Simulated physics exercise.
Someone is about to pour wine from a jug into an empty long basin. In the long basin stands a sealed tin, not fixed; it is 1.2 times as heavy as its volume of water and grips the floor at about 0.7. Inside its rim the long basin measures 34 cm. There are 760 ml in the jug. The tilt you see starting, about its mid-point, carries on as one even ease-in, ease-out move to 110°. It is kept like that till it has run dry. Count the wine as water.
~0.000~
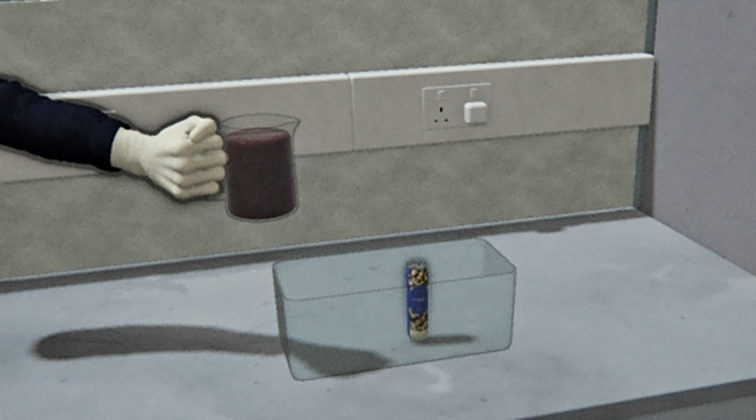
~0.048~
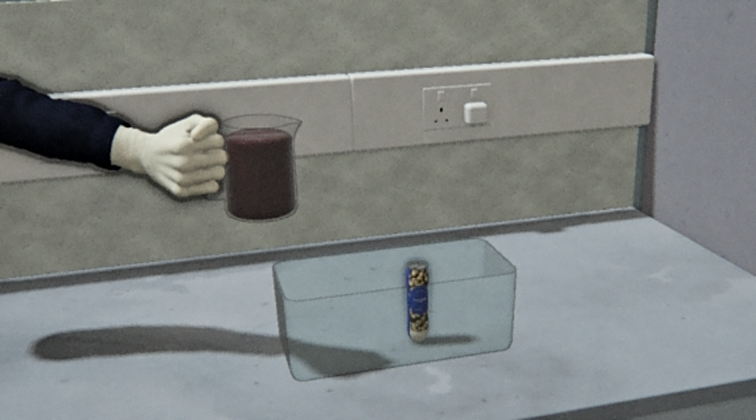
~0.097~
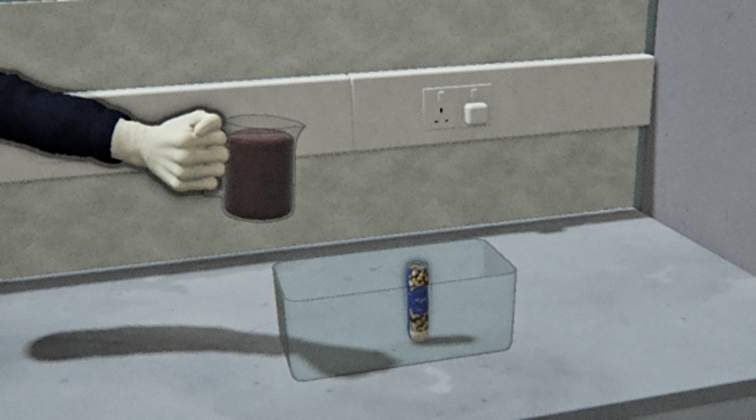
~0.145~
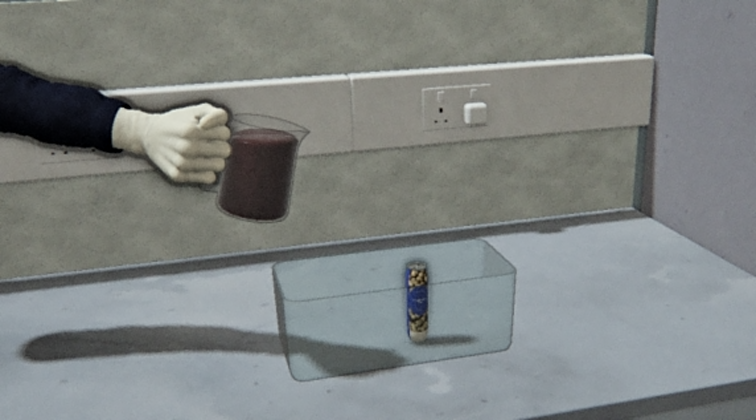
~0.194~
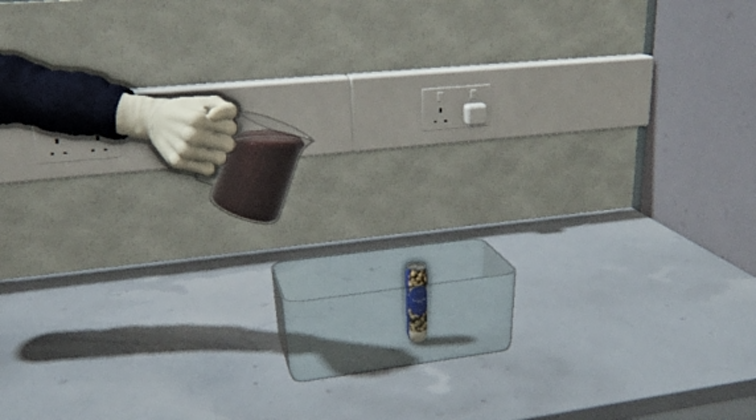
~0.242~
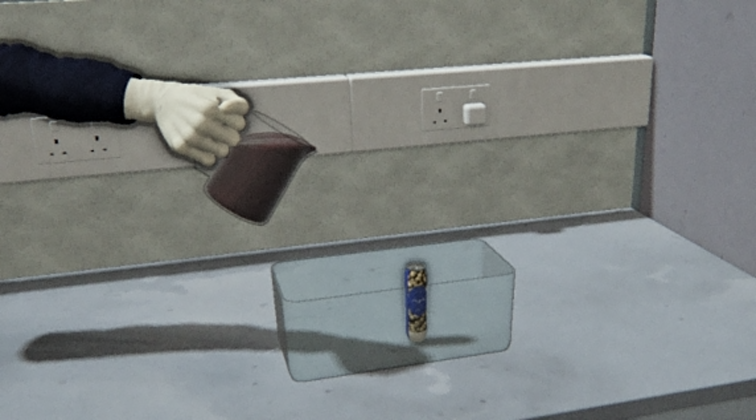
A glass jug of dark red liquid, gripped by a white-gloved hand, hangs almost still above and to the left of a clear, empty long basin, behind which stands a small patterned tin. The hand then rotates the jug steadily rightward, and the liquid shifts up to its lip.
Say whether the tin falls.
It stays up.
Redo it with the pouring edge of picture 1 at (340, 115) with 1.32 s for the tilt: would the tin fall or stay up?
Then it goes over.
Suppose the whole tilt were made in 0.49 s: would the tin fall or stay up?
Then it remains upright.
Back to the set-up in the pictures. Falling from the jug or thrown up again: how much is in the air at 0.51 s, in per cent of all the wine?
About 28 per cent.
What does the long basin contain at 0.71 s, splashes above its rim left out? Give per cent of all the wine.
Near 60 in a hundred.
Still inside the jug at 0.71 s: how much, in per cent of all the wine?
Some 18 per cent.
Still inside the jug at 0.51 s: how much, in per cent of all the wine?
About 64 per cent.
After 0.51 s the tilt is 99° and 63 per cent is still to pour; the tin stands where it began.
After 0.71 s the tilt is 110° and 18 per cent is still to pour; the tin stands where it began.
After 0.92 s the tilt is 110° and 3 per cent is still to pour; the tin stands where it began.
After 1.14 s the tilt is 110° and 0 per cent is still to pour; the tin stands where it began.
In the end the tin stands where it began.
